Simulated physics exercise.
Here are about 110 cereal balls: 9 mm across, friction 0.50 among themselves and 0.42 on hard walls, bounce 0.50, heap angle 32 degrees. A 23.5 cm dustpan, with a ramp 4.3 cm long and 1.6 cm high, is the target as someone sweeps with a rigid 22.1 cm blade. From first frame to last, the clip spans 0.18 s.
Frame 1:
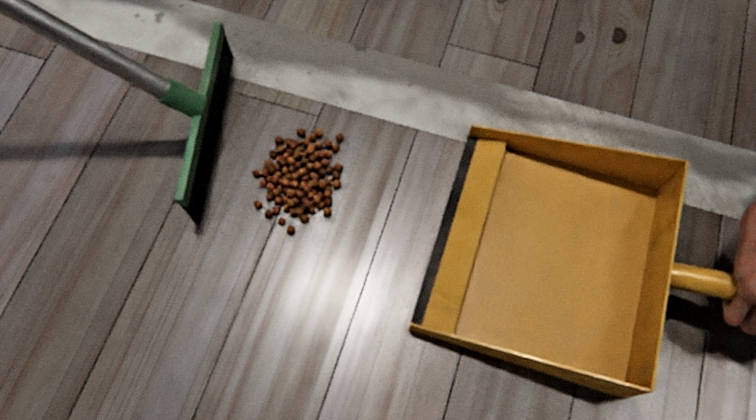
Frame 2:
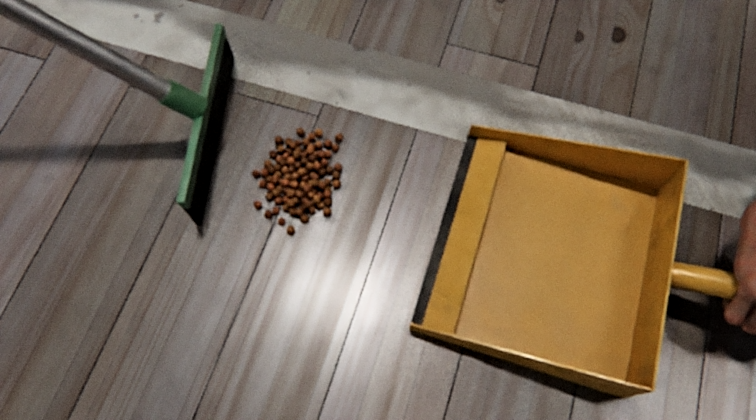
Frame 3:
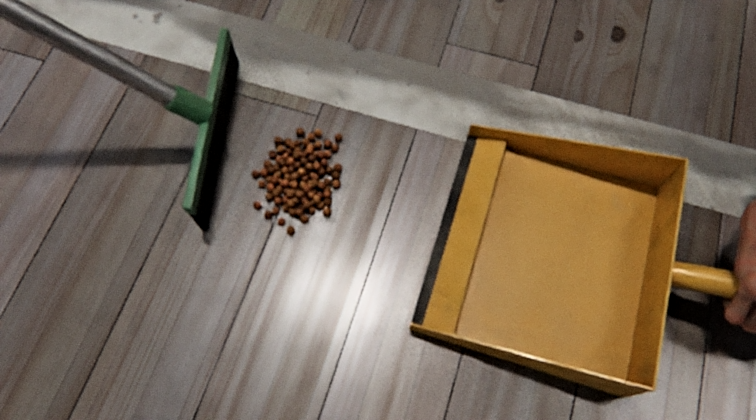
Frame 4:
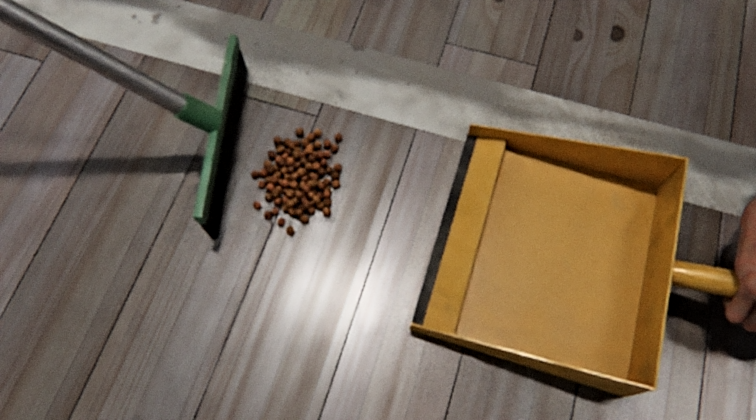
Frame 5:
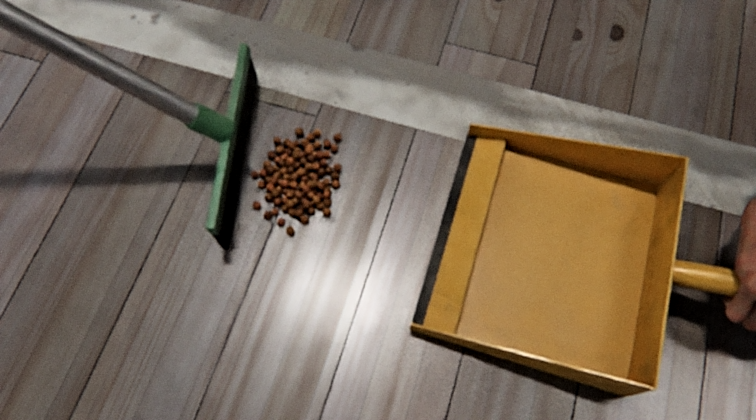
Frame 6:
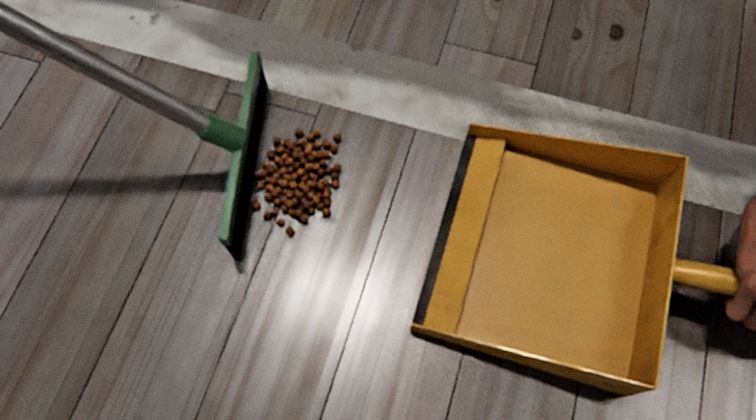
On a wood-look plank floor, a green blade on a metal pole sliding right to a small pile of brown balls beside a still, hand-held yellow dustpan.
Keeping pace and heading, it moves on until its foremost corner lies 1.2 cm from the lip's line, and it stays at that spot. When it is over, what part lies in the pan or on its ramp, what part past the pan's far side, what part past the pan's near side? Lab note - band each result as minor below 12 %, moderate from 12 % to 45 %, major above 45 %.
Result: Pan minor; far side minor; near side minor.
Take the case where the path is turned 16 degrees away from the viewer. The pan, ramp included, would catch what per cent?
About 15 percent would end up there.
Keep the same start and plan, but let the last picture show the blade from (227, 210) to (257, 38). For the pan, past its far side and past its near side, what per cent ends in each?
Split: Pan = 25, far = 5, near = 0.
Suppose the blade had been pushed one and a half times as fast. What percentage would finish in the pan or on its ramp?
Share: Near 15 %.
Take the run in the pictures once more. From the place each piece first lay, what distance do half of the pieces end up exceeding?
I'd say near 14 cm.
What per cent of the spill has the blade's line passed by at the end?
Estimate: About 10 %.
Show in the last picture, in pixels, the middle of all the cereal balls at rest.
(420, 223) or so.
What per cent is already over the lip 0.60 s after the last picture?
Roughly 5 % by then.
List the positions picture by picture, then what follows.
The first frame shows blade from (183, 201) to (220, 31), moved 0.0 cm, 0 of the pieces shifted so far; middle of the pieces at (298, 174); pan at (558, 262).
The second frame shows blade from (185, 203) to (221, 33), moved 0.3 cm, 0 of the pieces shifted so far; middle of the pieces at (298, 175).
The third frame shows blade from (191, 209) to (226, 37), moved 1.3 cm, 0 of the pieces shifted so far; middle of the pieces at (298, 175).
The fourth frame shows blade from (201, 218) to (235, 44), moved 2.8 cm, 0 of the pieces shifted so far; middle of the pieces at (297, 175).
The fifth frame shows blade from (214, 229) to (246, 52), moved 4.6 cm, 0 of the pieces shifted so far; middle of the pieces at (297, 175).
The sixth frame shows blade from (226, 240) to (256, 61), moved 6.3 cm, 0 of the pieces shifted so far; middle of the pieces at (297, 175); pan at (559, 259).
Then, 0.20 s after the last picture, middle of the blade 13 cm from the lip; 0 % over the lip, far side 0 %, near side 0 %.
Then, 0.33 s after the last picture, middle of the blade 7 cm from the lip; 0 % over the lip, far side 0 %, near side 0 %.
Then, 0.60 s after the last picture, middle of the blade 4 cm from the lip; 5 % over the lip, far side 0 %, near side 0 %.
In the end, pan 5 %, far side 0 %, near side 0 %, in front of the lip or behind the blade 95 %.
